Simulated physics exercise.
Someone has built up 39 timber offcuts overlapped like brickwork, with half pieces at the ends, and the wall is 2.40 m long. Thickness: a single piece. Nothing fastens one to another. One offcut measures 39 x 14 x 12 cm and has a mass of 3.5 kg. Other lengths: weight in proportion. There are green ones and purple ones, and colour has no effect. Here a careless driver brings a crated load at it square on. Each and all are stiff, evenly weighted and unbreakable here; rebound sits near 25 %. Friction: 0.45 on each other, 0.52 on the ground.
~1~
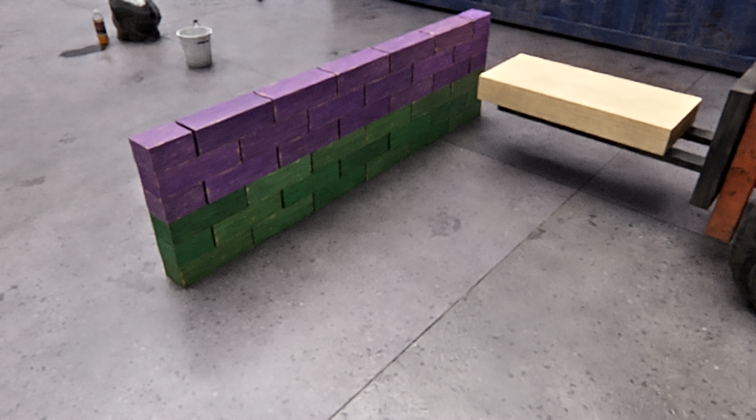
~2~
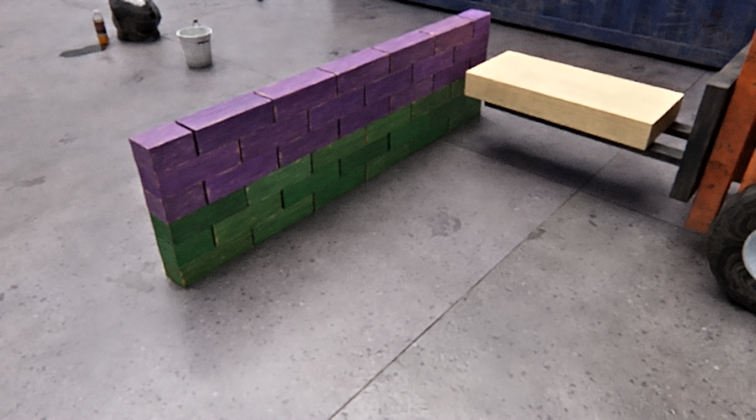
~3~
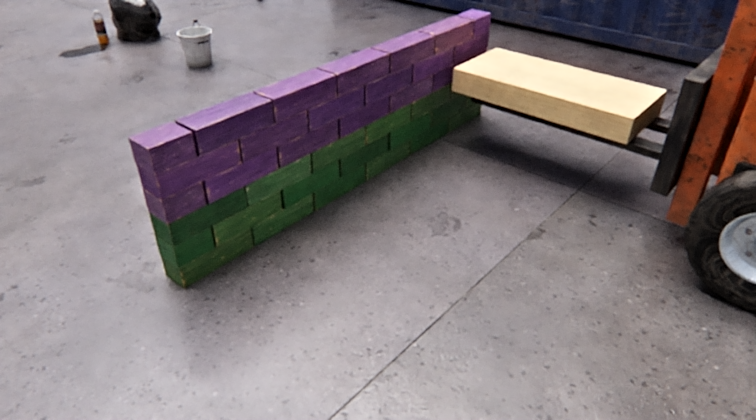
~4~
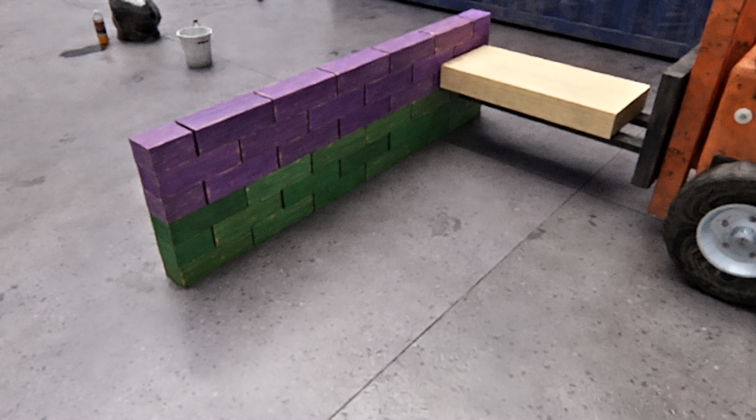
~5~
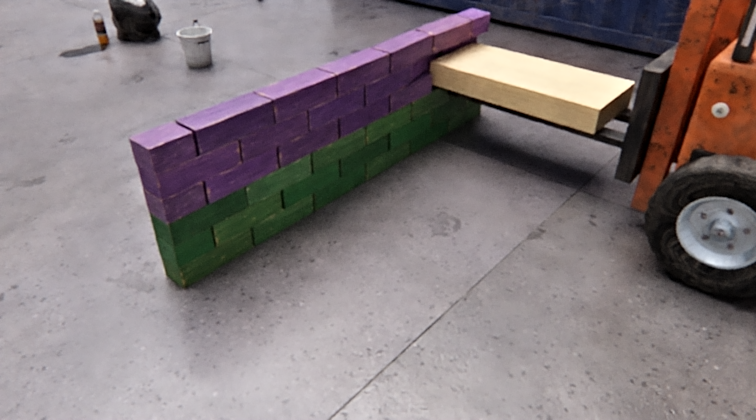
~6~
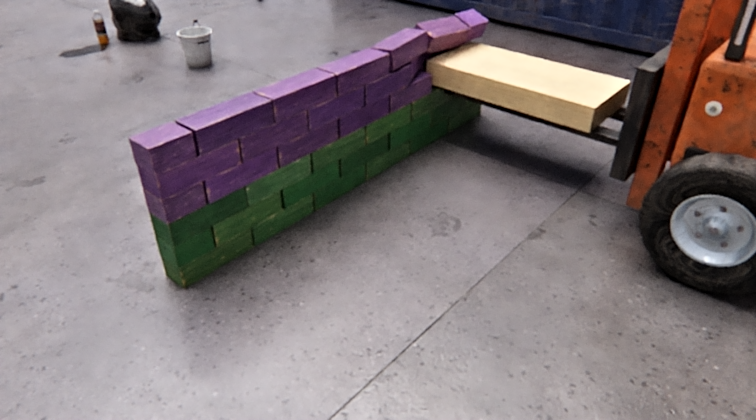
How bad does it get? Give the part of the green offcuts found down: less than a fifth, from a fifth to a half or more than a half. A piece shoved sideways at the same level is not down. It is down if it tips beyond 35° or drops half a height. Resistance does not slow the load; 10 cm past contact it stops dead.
Under a fifth.
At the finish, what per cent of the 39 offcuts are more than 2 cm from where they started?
Result: 20 per cent.
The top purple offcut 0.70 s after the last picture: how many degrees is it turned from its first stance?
Rotation: Approx. 25°.
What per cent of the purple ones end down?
Of the purple ones, 40 per cent finish down.
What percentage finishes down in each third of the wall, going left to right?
Per cent by third - left: 0; middle: 0; right: 50.
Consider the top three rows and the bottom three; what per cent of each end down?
40% and 0%.
Then, 0.08 s later than the last frame, none of the 19 green offcuts down (2 of 39 in all colours); top green offcut unmoved; top purple offcut tilted 10°.
Then, 0.22 s later than the last frame, none of the 19 green offcuts down (6 of 39 in all colours); top green offcut unmoved; top purple offcut tilted 23°.
Then, 0.40 s later than the last frame, none of the 19 green offcuts down (7 of 39 in all colours); top green offcut unmoved; top purple offcut tilted 50°, 14 cm lower.
Then, 0.70 s later than the last frame, none of the 19 green offcuts down (7 of 39 in all colours); top green offcut unmoved; top purple offcut tilted 27°, 49 cm lower.
When it is over, none of the 19 green offcuts down (7 of 39 in all colours); top green offcut unmoved; top purple offcut 58 cm lower. That is 0 per cent. In pixels of the last frame, middles, top green offcut near (330, 145), top purple offcut near (293, 118).
